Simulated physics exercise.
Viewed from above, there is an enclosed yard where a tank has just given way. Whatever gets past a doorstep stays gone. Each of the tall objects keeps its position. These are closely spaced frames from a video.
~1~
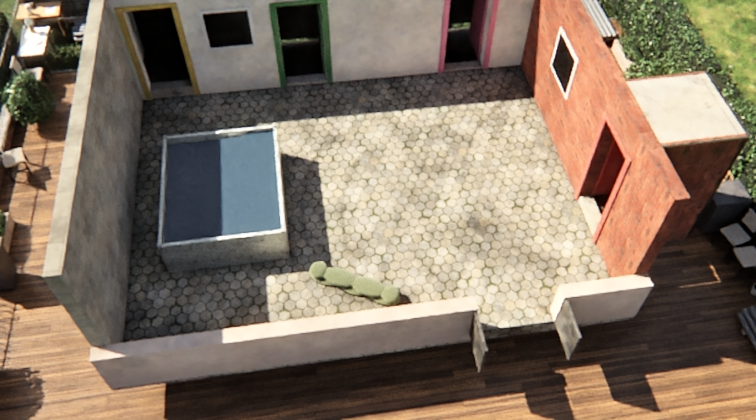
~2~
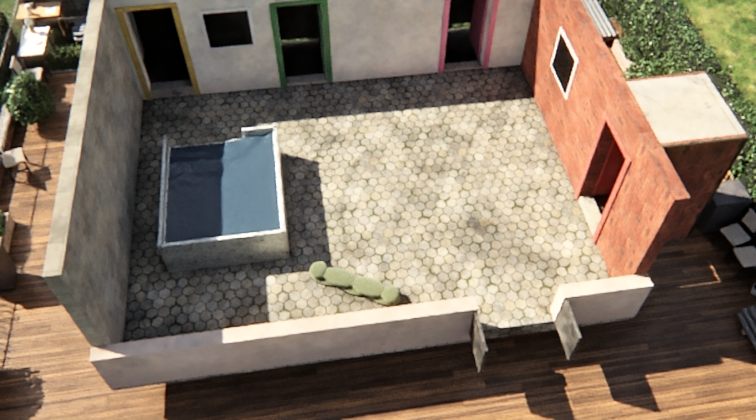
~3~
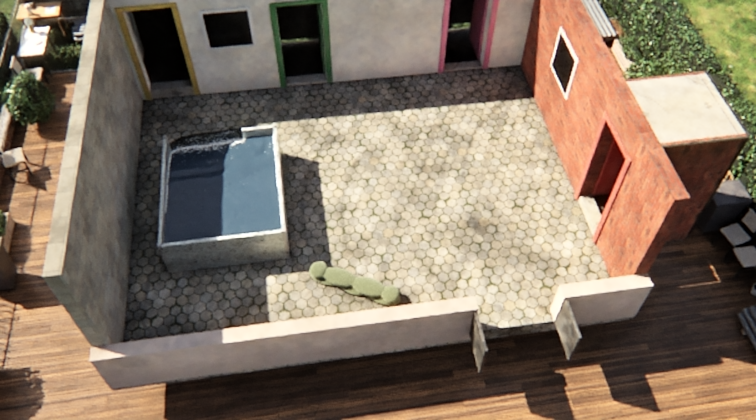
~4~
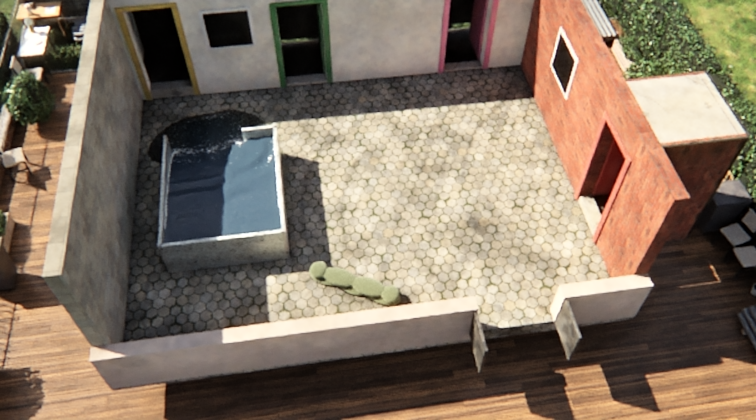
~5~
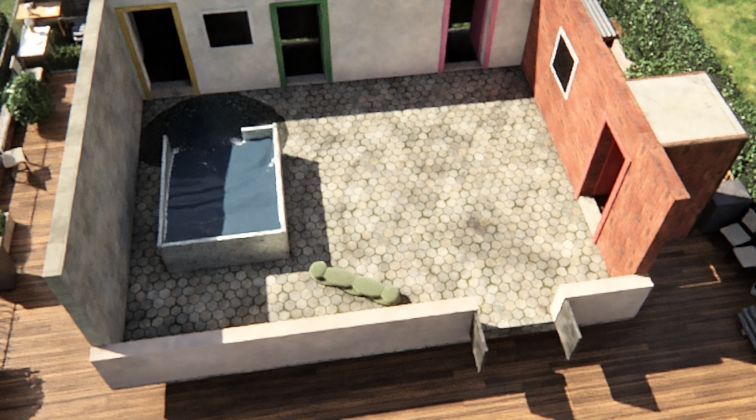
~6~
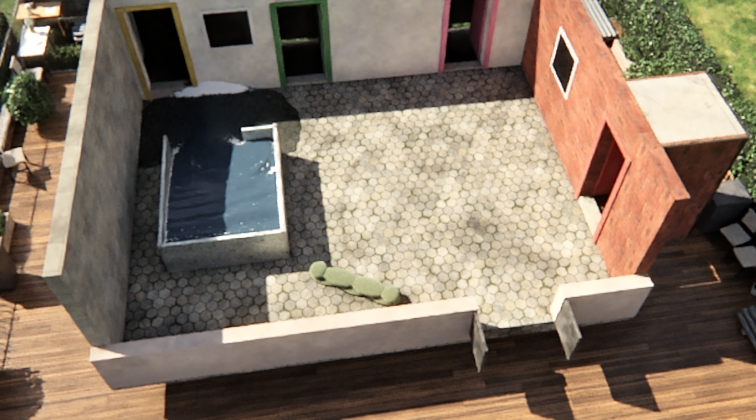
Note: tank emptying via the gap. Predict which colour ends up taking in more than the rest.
Yellow takes in the most.
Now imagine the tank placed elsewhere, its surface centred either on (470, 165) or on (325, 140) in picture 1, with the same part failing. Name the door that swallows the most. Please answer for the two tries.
Taking the two tries in turn: The pink one, then the green door.
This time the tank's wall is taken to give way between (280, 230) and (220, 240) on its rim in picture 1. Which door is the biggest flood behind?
It is the door marked pink.
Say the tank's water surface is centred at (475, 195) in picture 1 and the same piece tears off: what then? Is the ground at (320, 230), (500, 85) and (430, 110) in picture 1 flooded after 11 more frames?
Log, spots in order: Unwetted / taken by the flood / taken by the flood.
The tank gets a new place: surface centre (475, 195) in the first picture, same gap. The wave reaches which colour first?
I'd go with the pink door.
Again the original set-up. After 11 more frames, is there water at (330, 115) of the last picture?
That point would be inundated.
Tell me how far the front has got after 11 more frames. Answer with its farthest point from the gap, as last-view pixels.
Roughly at (417, 76).
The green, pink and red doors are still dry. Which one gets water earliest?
I'd go with the green-painted one.
A moment on, water covers 15 % of the floor; red door not reached, green door wet at the sill, nothing in, yellow door some in, pink door not reached.
Next, water covers 20 % of the floor; red door not reached, green door a trickle in, yellow door a lot in, pink door not reached.
Then, water covers 45 % of the floor; red door not reached, green door some in, yellow door a lot in, pink door wet at the sill, nothing in.
Later, water covers 70 % of the floor; red door wet at the sill, nothing in, green door some in, yellow door a lot in, pink door wet at the sill, nothing in.
In the end, water covers 90 % of the floor; red door wet at the sill, nothing in, green door some in, yellow door a lot in, pink door some in; the yellow door has let in the most.
